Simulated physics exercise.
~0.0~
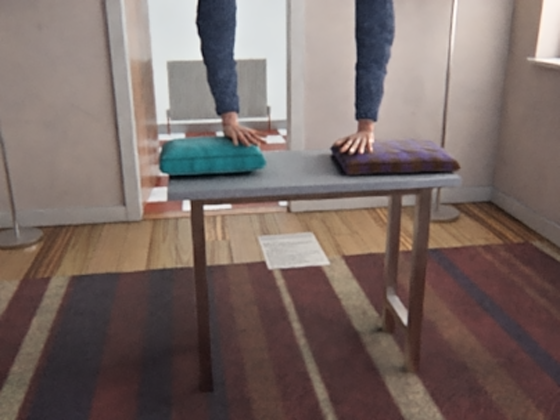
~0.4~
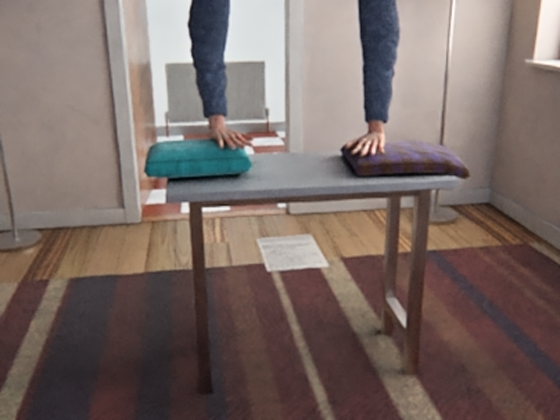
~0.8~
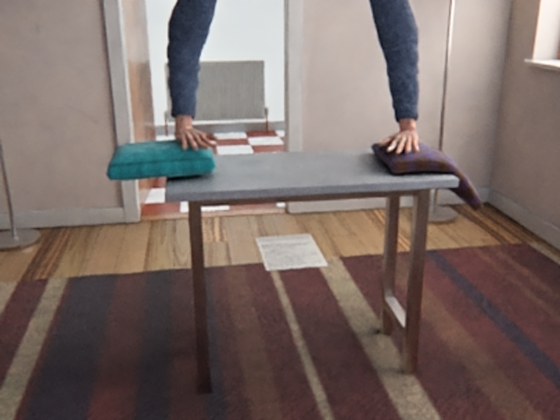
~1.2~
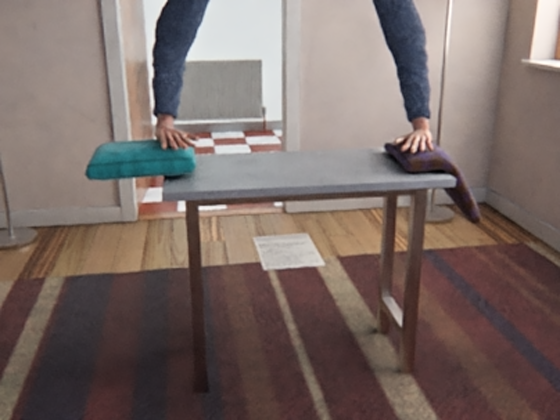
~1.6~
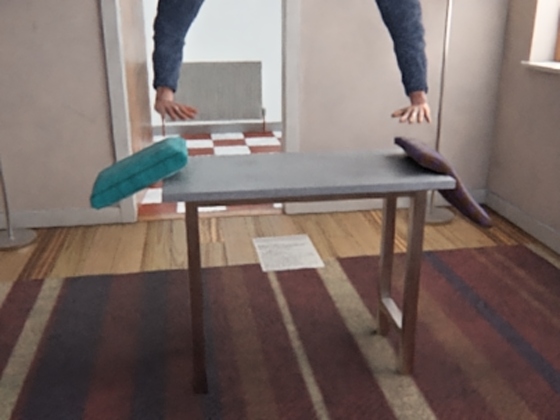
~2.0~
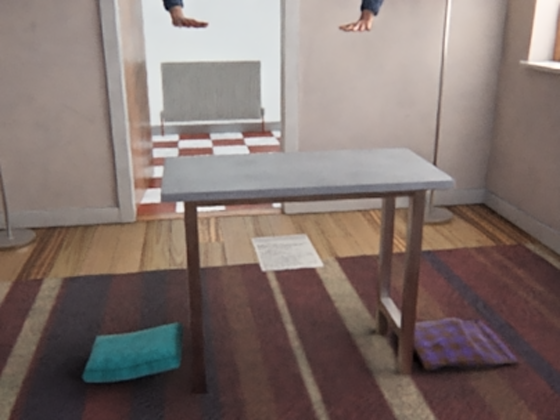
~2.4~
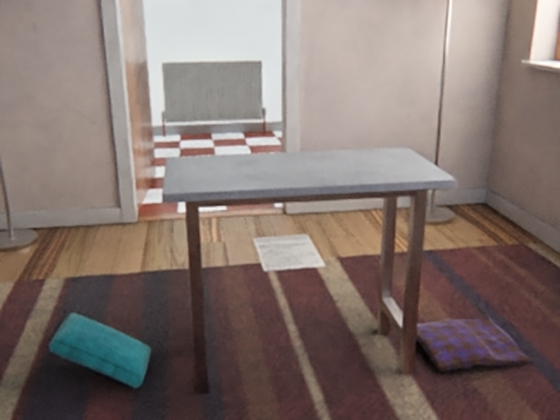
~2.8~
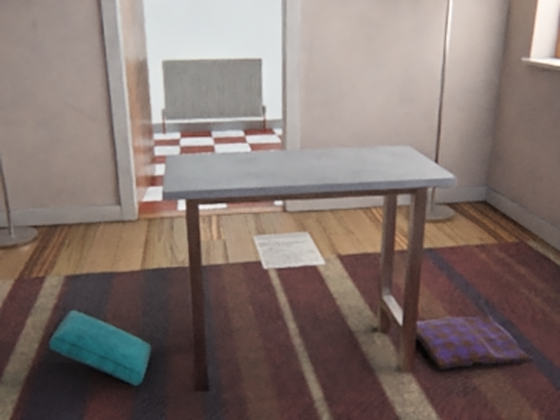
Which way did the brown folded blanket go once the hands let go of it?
It went down, dropping off the right end of the table to the floor.
